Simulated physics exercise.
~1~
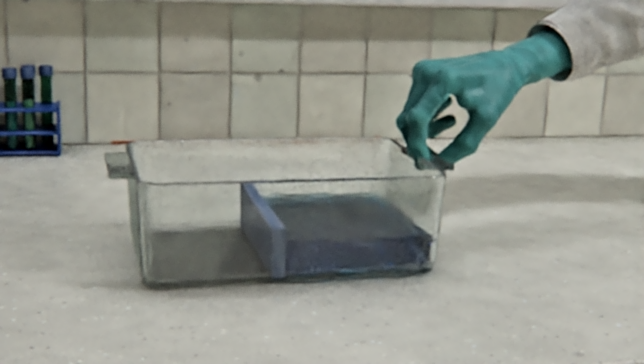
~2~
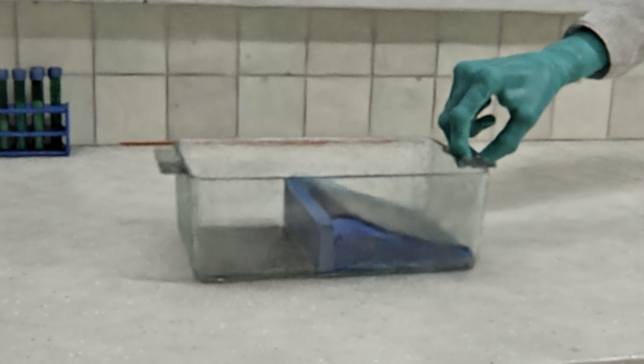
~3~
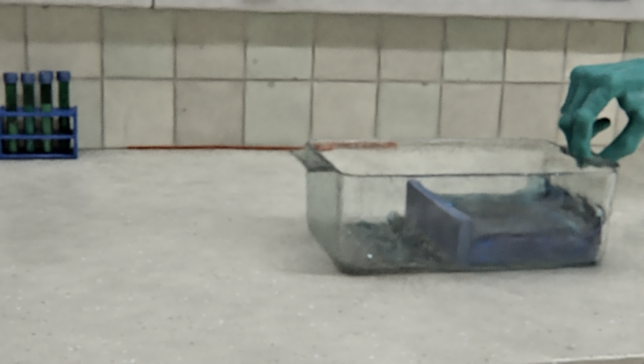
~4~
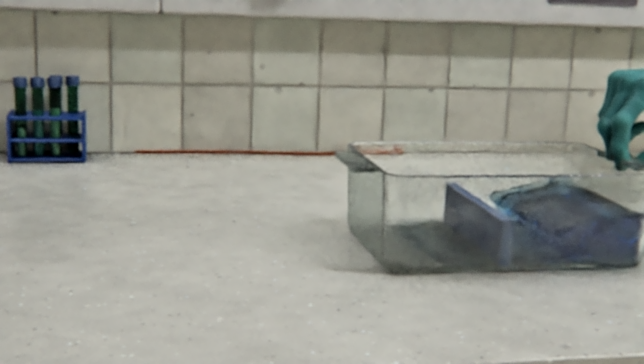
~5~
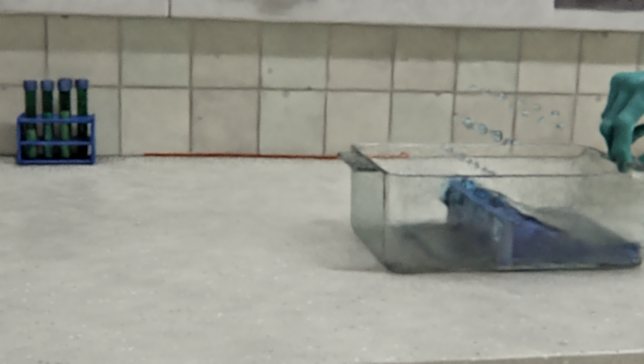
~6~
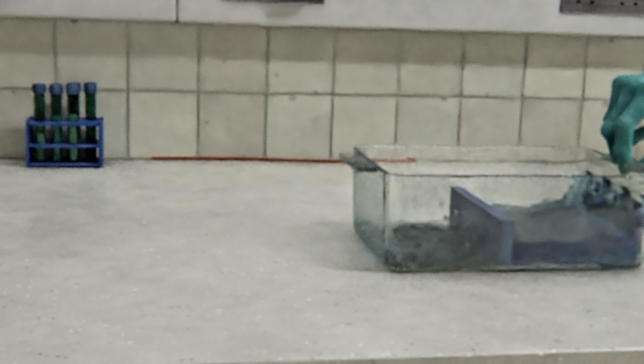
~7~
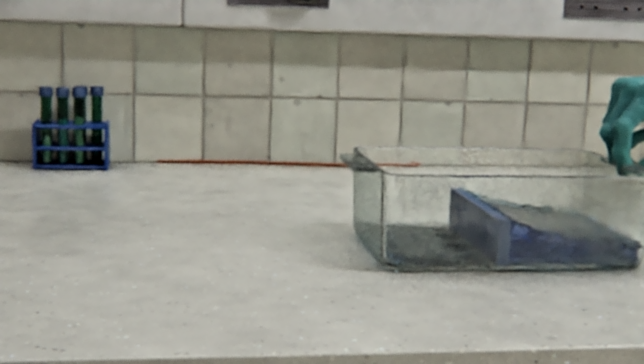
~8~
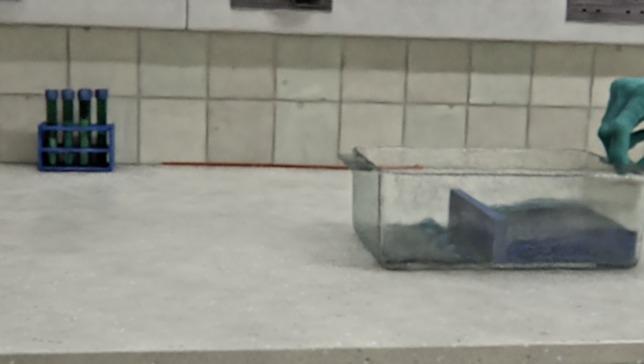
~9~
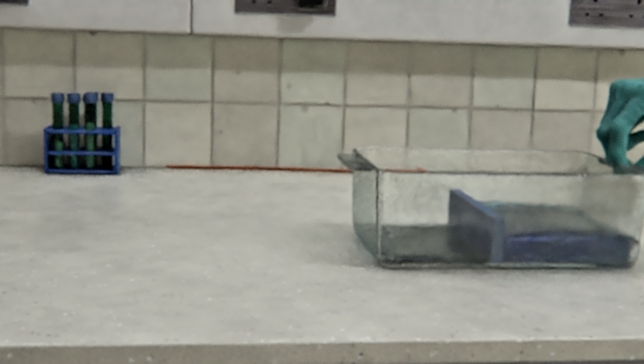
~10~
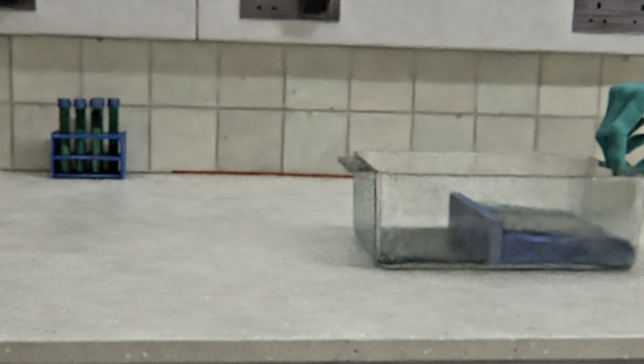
Laboratory worktop, a teal-gloved hand pulling a clear divided box right, water sloshing and some spilling left over the divider before settling.
